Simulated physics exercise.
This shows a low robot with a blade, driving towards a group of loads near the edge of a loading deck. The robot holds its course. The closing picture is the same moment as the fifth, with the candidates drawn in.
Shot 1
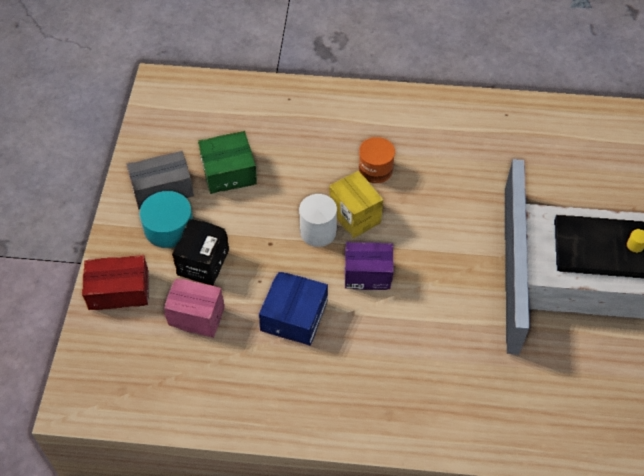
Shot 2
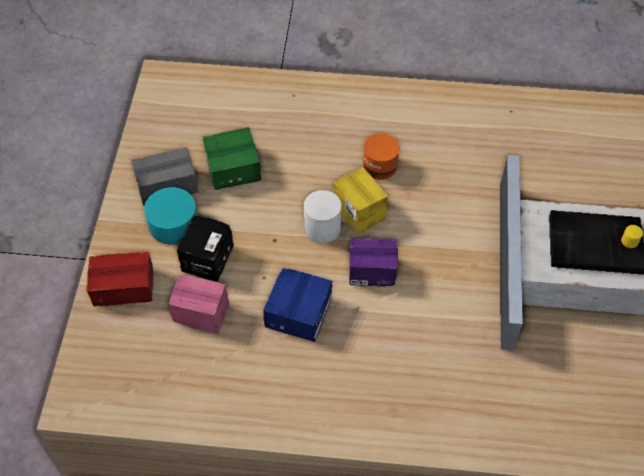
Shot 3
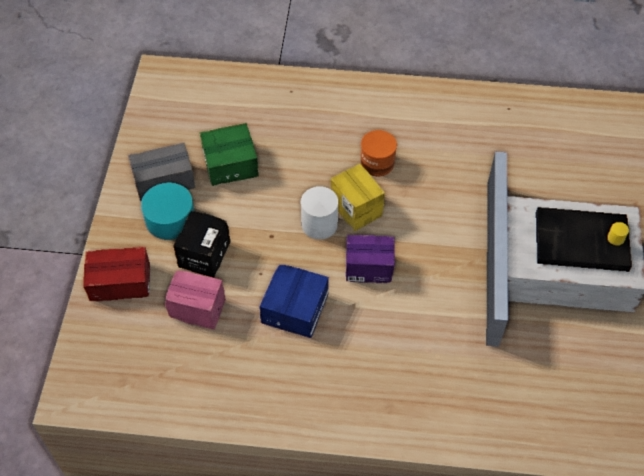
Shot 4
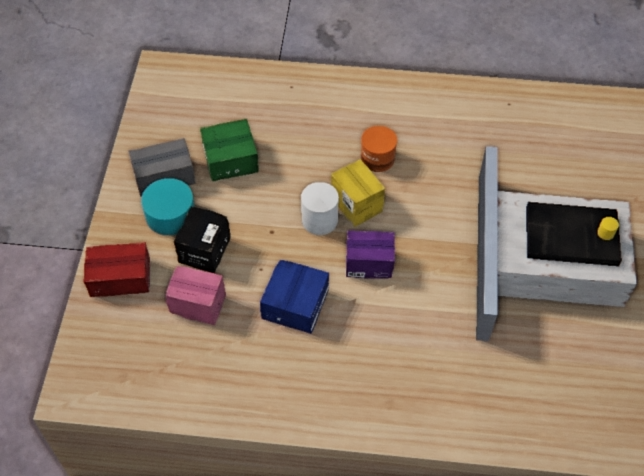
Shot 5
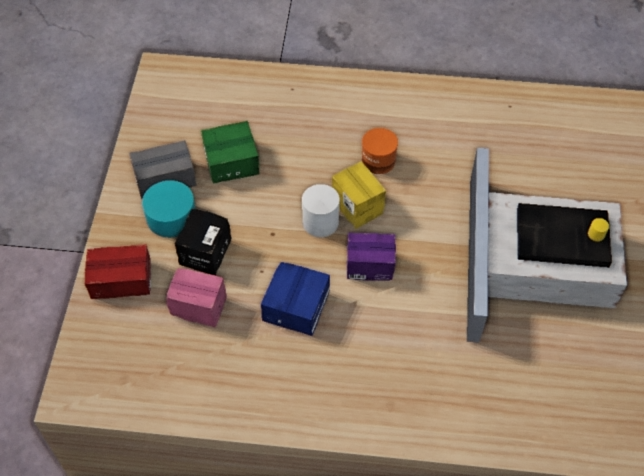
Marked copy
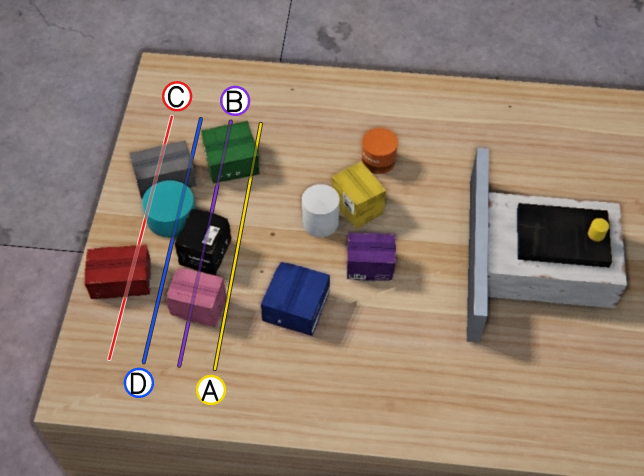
The footage shows coloured boxes and round containers on a wooden surface, all staying in place, while a low white robot with a wide grey blade moves slowly left from the right side, leaving a gap between them.
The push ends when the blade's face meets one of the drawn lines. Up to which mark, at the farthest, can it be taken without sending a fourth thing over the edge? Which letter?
At D, and not beyond.
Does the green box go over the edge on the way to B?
By then, no.
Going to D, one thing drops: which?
The red box goes over.
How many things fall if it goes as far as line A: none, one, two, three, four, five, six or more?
The count is none.
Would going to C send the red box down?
Yes.
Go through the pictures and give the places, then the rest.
Purple box (369, 266); grey parcel (160, 180); red box (116, 283), in the first frame.
Robot (590, 240); turquoise canister (172, 216), in the second frame.
Robot (576, 237); pink box (196, 299), in the third frame.
Robot (566, 232); yellow parcel (358, 193), in the fourth frame.
Robot (556, 233); orange pail (380, 151); blue box (296, 298); purple box (371, 256), in the fifth frame.
On the marked copy, A at (240, 236); B at (207, 233); C at (143, 227); D at (175, 230).
With D. Early on, robot (443, 223); orange pail (374, 148); yellow parcel (340, 190).
Further on, robot (332, 214); red box (114, 271); grey parcel (155, 169).
At the end, robot (246, 206); red box over the edge; pink box (77, 288); one fallen.
As for the rest, A is within the limit but short; B is within the limit but short; C drops five.
